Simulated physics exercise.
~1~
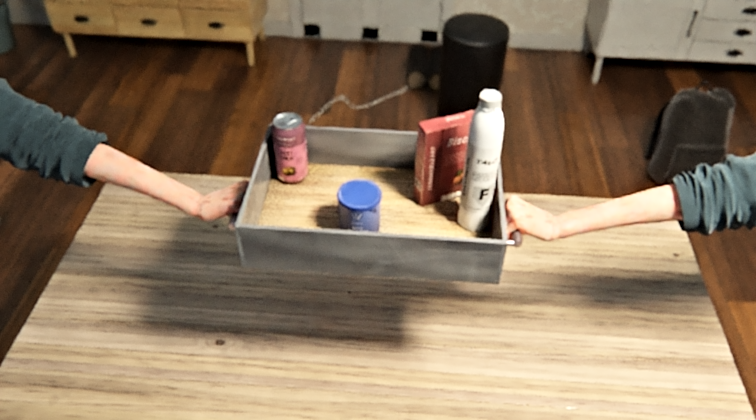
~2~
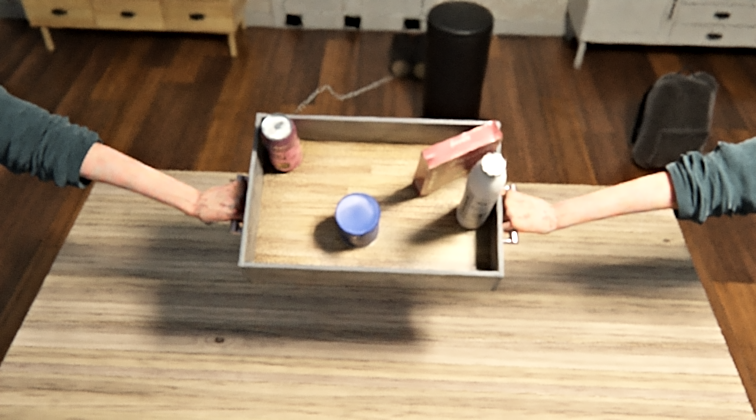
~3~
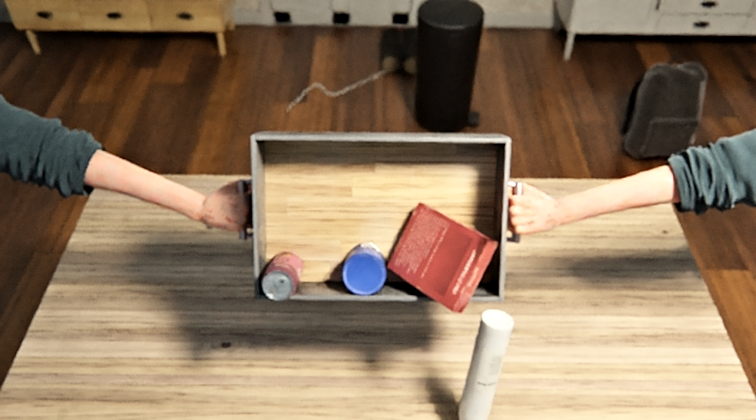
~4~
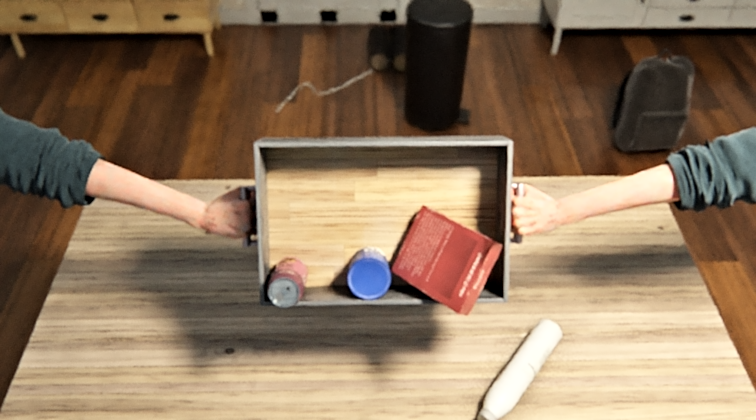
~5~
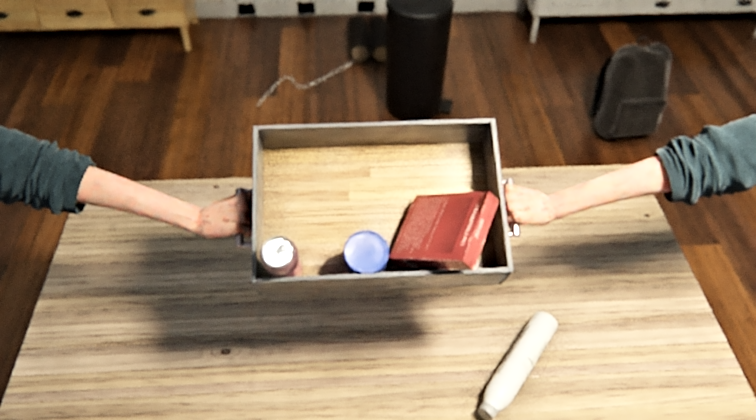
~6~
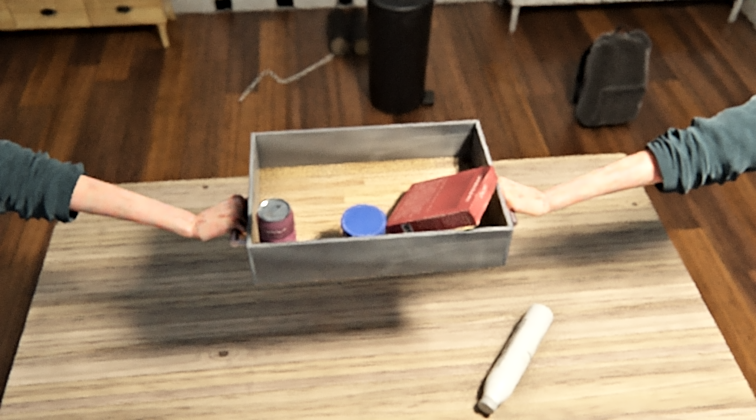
Two hands tip a crate forward, spilling a white bottle, then level it again.
